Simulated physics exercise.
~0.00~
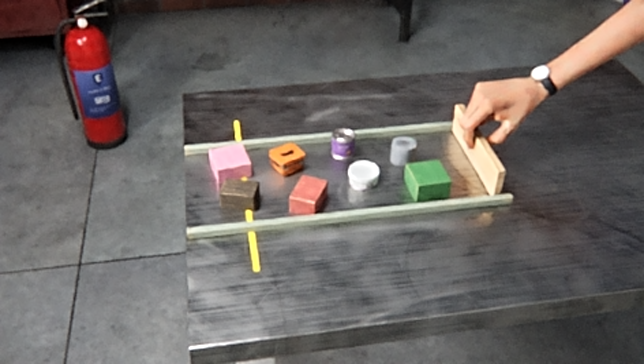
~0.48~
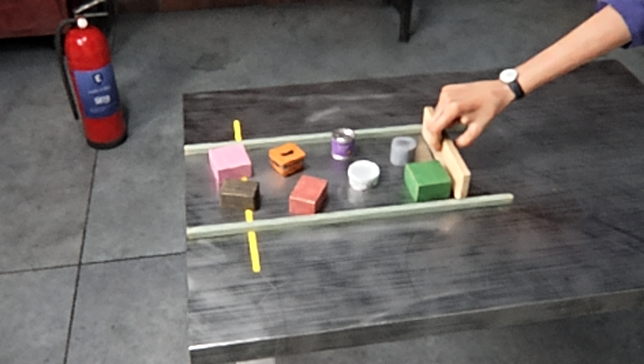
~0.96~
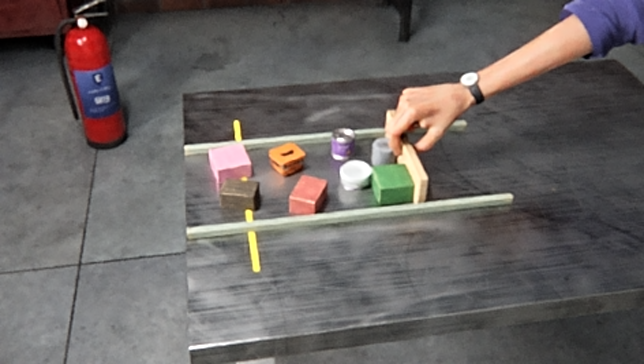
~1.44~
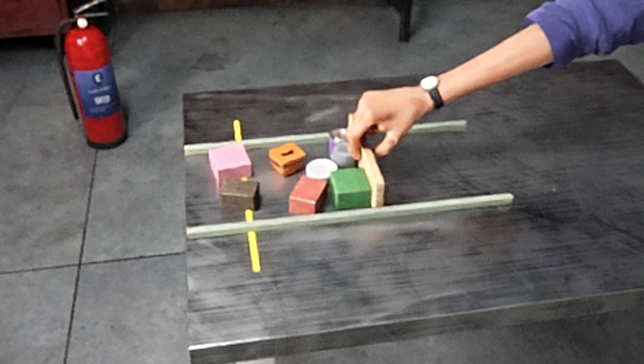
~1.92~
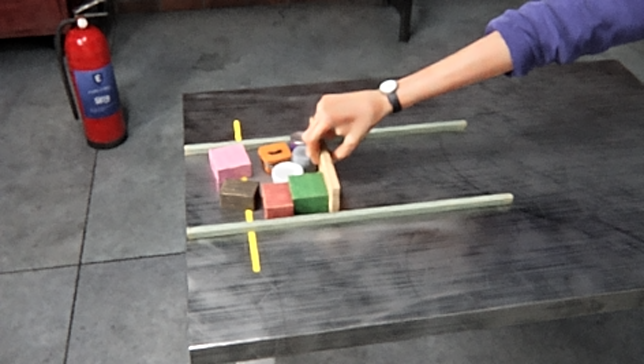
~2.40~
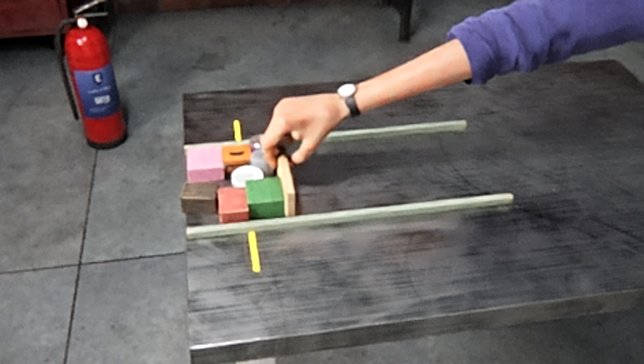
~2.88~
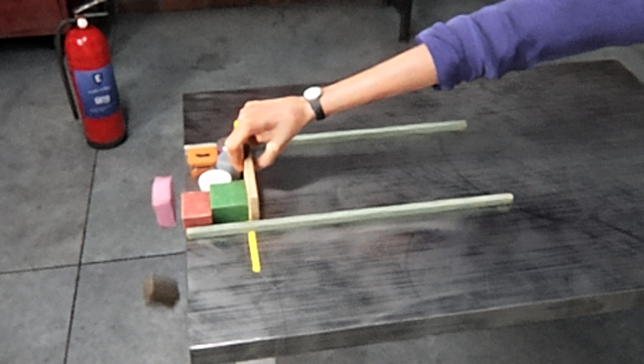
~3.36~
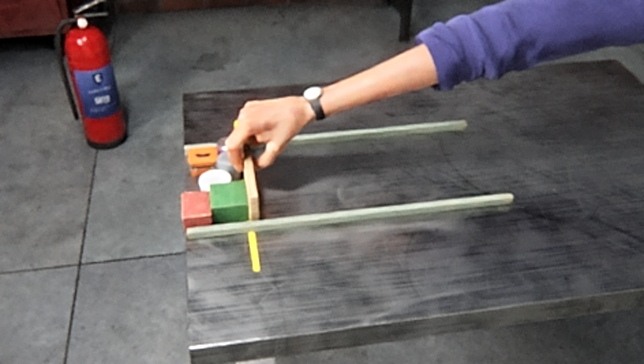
A hand slides a board left, pushing blocks until pink and black ones fall off.
